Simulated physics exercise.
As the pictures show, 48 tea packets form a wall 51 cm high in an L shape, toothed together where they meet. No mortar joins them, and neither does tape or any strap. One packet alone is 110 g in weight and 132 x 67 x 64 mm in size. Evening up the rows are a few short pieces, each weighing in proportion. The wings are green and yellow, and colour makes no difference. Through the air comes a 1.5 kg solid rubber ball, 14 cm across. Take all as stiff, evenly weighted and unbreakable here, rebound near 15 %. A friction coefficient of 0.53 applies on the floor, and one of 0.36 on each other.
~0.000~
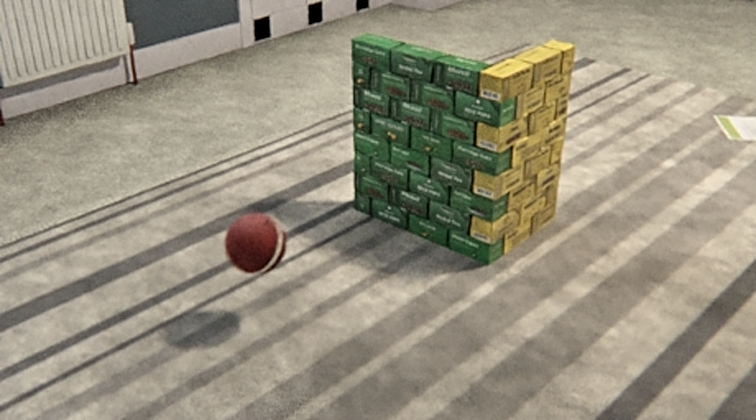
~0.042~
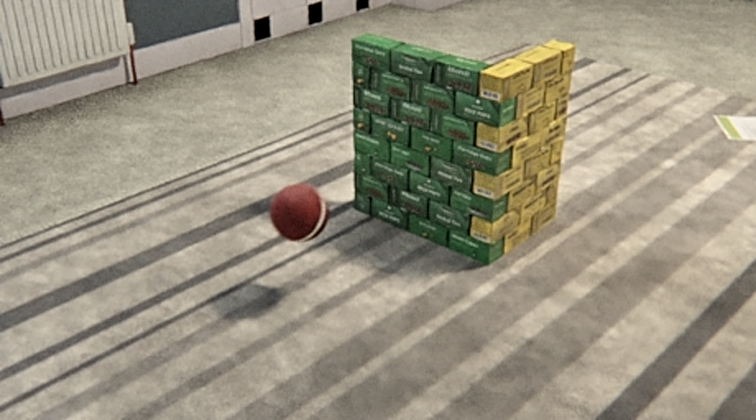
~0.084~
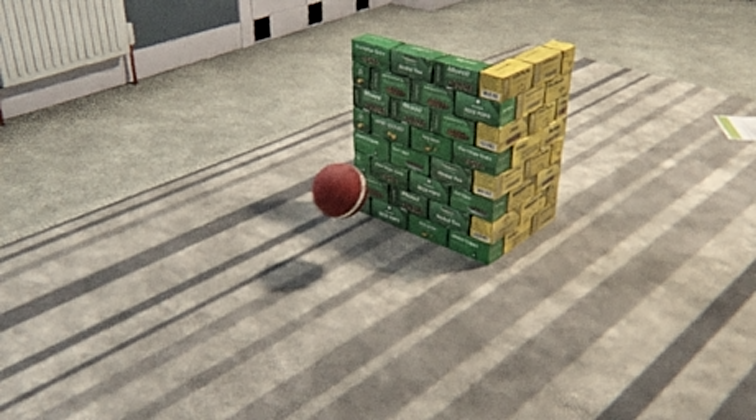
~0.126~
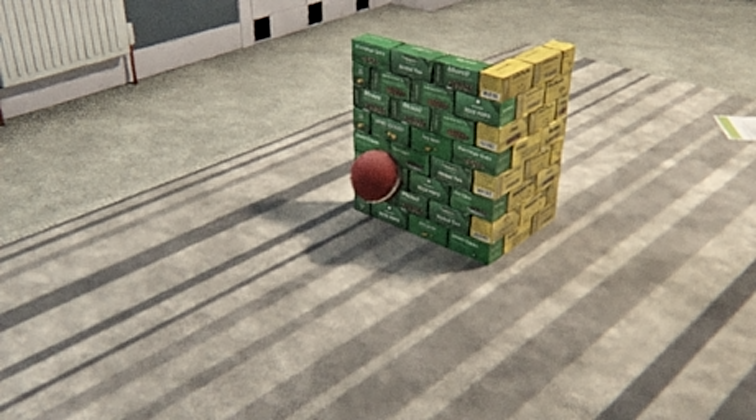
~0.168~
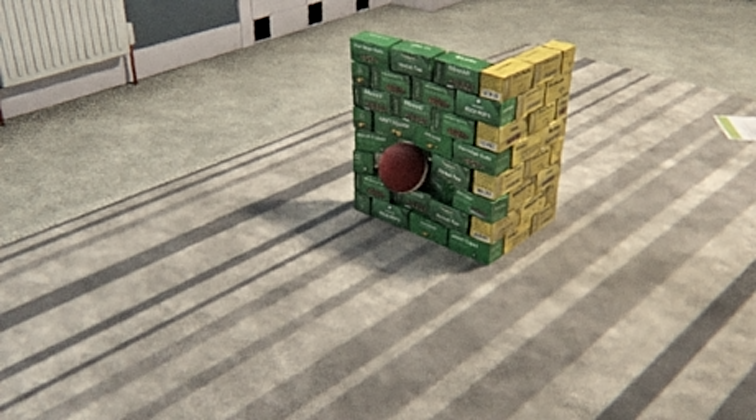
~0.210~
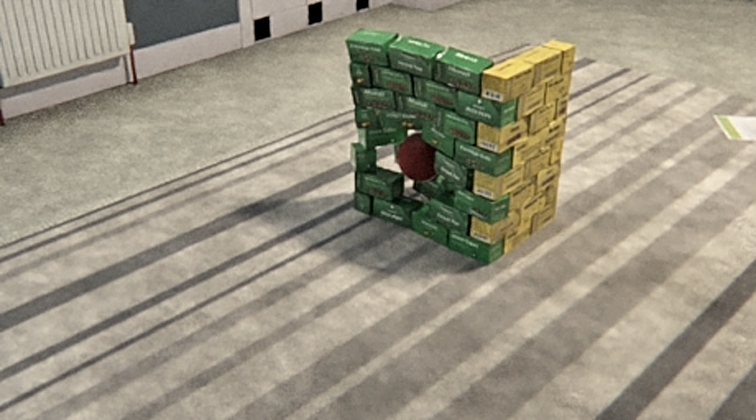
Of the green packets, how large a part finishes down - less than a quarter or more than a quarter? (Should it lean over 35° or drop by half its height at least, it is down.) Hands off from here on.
I would say more than a quarter.
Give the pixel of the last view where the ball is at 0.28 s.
Check around pixel (449, 152).
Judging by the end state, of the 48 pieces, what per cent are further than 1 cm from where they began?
50 per cent.
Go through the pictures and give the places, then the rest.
In the first picture (we follow the side turned to the camera), ball (256, 244) 46 cm from contact, 3.4 m/s; top green packet (455, 78); top yellow packet (518, 83); no piece has moved.
The second picture shows ball (300, 213) 32 cm from contact, 3.3 m/s; top green packet (455, 78).
The third picture shows ball (340, 191) 18 cm from contact, 3.3 m/s; top green packet (455, 78).
The fourth picture shows ball (377, 177) 46 mm from contact, 3.3 m/s; top green packet (455, 78).
The fifth picture shows ball (404, 168) after contact, 2.2 m/s; top green packet (455, 77) tipped 3°; steepest lean 4°, the packet at (362, 120); 19 stirred so far.
The sixth picture shows ball (422, 157) after contact, 1.8 m/s; top green packet (456, 77) tipped 14°; top yellow packet (520, 83); 23 stirred so far.
Around 0.28 s, ball still moving; 4 of the 28 green packets down (4 of 48 in all colours); top green packet tipped 17°; top yellow packet displaced 6 mm.
Around 0.42 s, ball still moving; 13 of the 28 green packets down (13 of 48 in all colours); top green packet tipped 28°; top yellow packet tipped 3°.
Around 0.62 s, ball still moving; 15 of the 28 green packets down (15 of 48 in all colours); top green packet on its side; top yellow packet tipped 4°.
Around 0.90 s, ball still moving; 16 of the 28 green packets down (16 of 48 in all colours); top green packet on its side; top yellow packet displaced 11 mm.
Finally (2.0 s), ball rolling away; 16 of the 28 green packets down (16 of 48 in all colours); top green packet on its side; top yellow packet displaced 11 mm. That is 57 per cent. Seen by the last camera, middles, top green packet near (396, 270), top yellow packet near (503, 81).
